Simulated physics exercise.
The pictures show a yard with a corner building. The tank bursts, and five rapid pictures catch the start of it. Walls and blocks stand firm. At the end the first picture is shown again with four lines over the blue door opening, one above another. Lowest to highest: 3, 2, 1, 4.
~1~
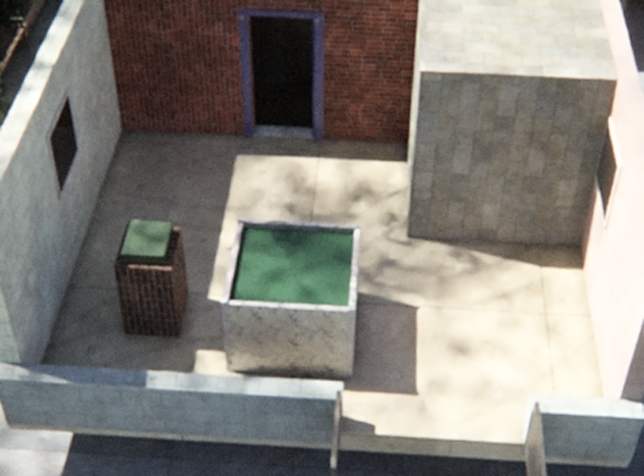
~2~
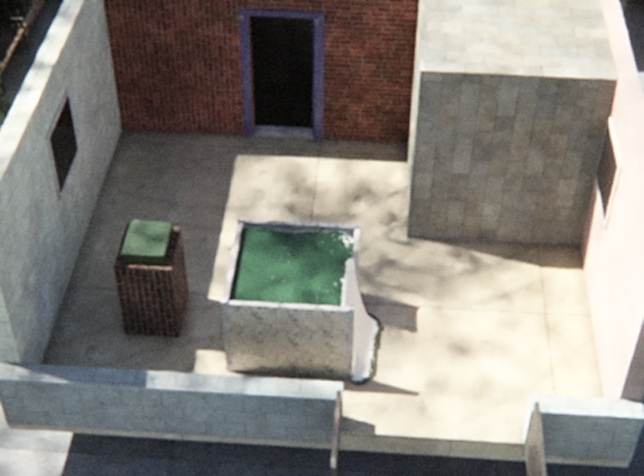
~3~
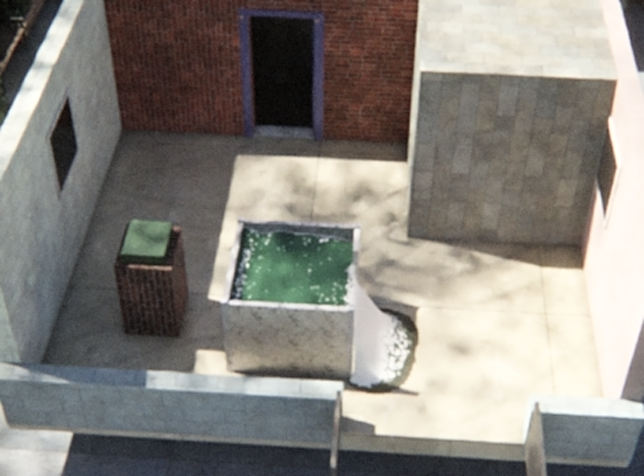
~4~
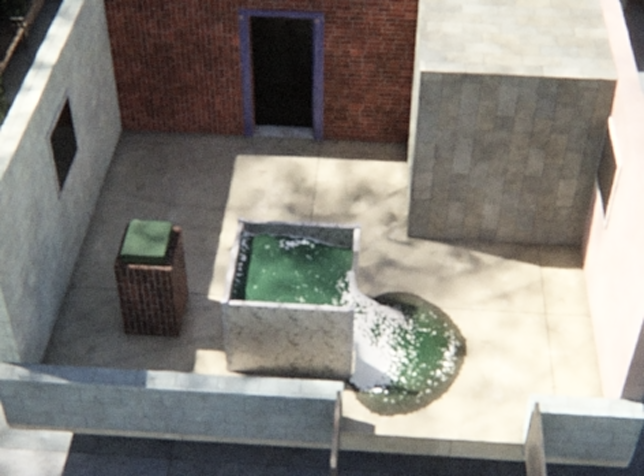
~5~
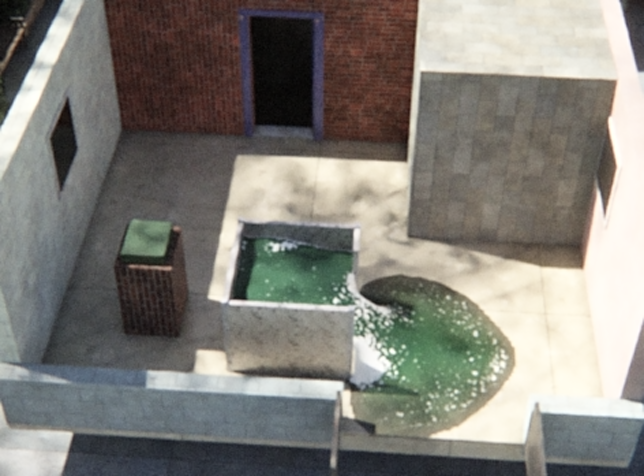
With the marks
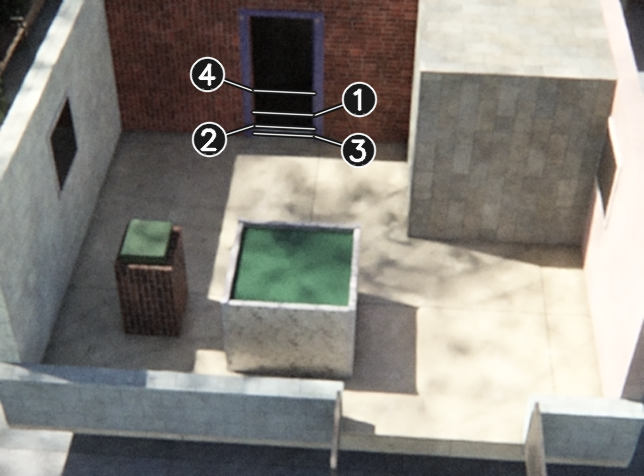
In a walled yard with a corner building, green water sat still in a square tank, then poured out through its right side and spread across the paved ground in a widening, foamy pool.
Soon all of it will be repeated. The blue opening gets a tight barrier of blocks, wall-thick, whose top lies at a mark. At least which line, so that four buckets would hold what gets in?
Choose 3.
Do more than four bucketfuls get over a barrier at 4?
No.
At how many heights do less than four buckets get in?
All of the four.
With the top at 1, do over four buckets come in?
No.
In white, 1 at (283, 113); 2 at (284, 127); 3 at (284, 134); 4 at (283, 91); from the bottom up 3, 2, 1, 4.
For mark 1, nothing gets over.
For mark 2, nothing gets over.
For mark 3, nothing gets over.
For mark 4, nothing gets over.
